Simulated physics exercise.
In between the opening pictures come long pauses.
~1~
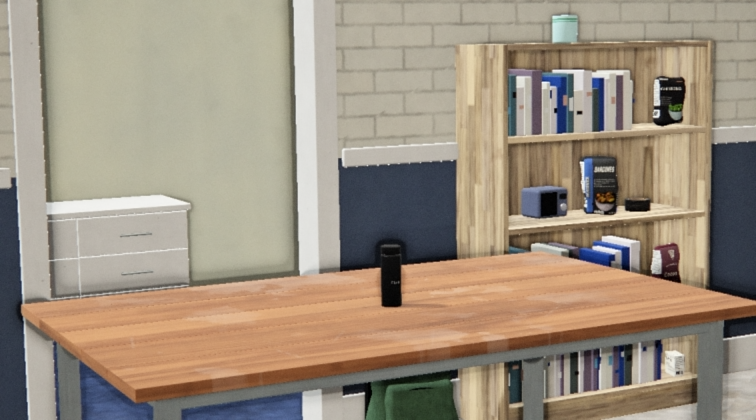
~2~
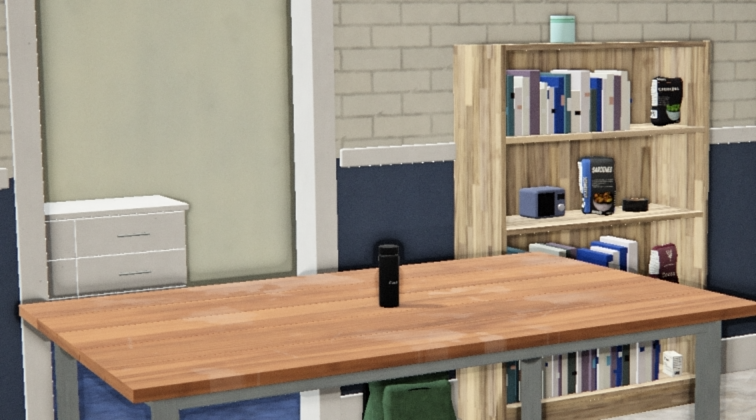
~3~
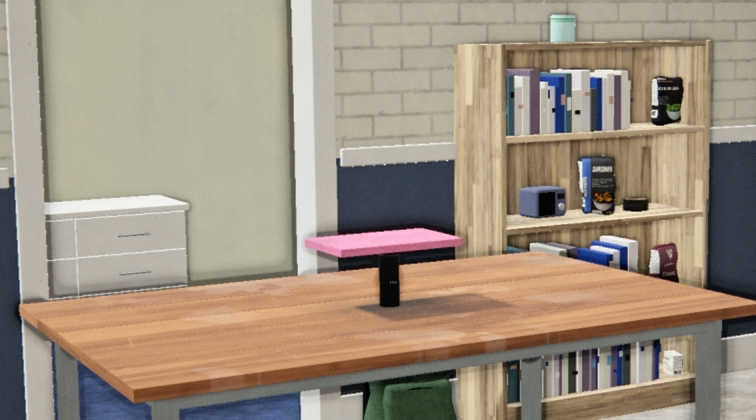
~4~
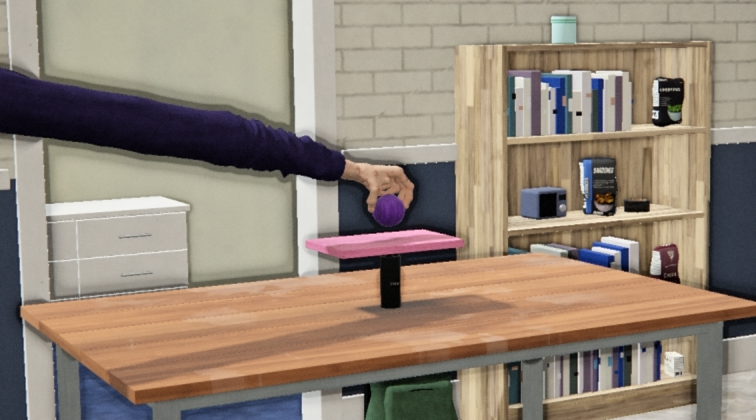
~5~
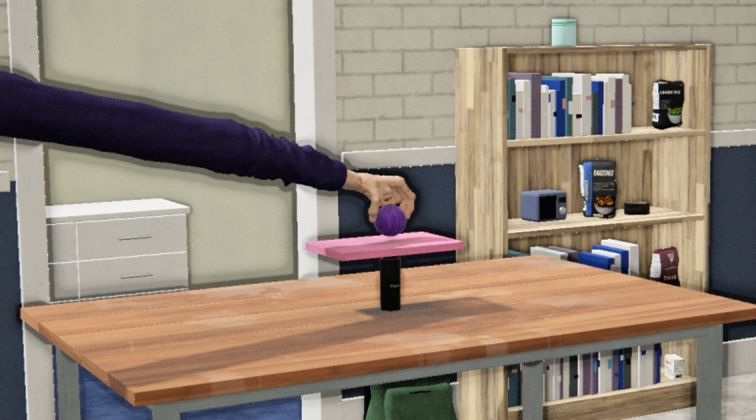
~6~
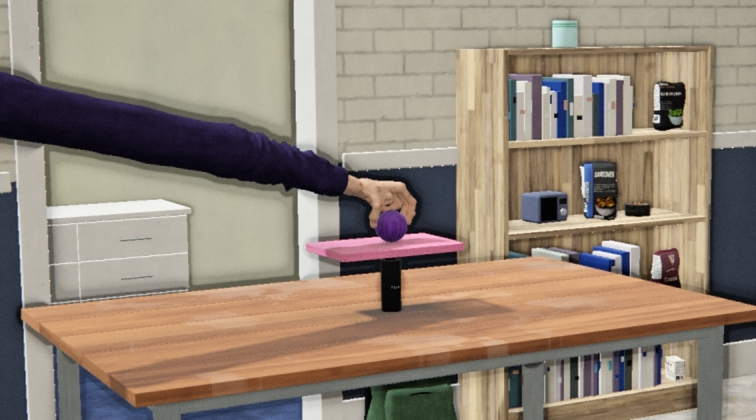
A hand lowers a purple onion onto a pink board atop a black shaker.
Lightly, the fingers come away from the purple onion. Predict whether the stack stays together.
Prediction: It does.
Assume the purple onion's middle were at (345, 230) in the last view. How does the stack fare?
Well, it crumbles then.
Then, 0.30 s on from there, no change.
Then, 0.70 s on from there, purple onion resting near (391, 226).
In the end, all 3 unmoved. At the end, from the last picture's camera, purple onion near (391, 226). The stack holds.
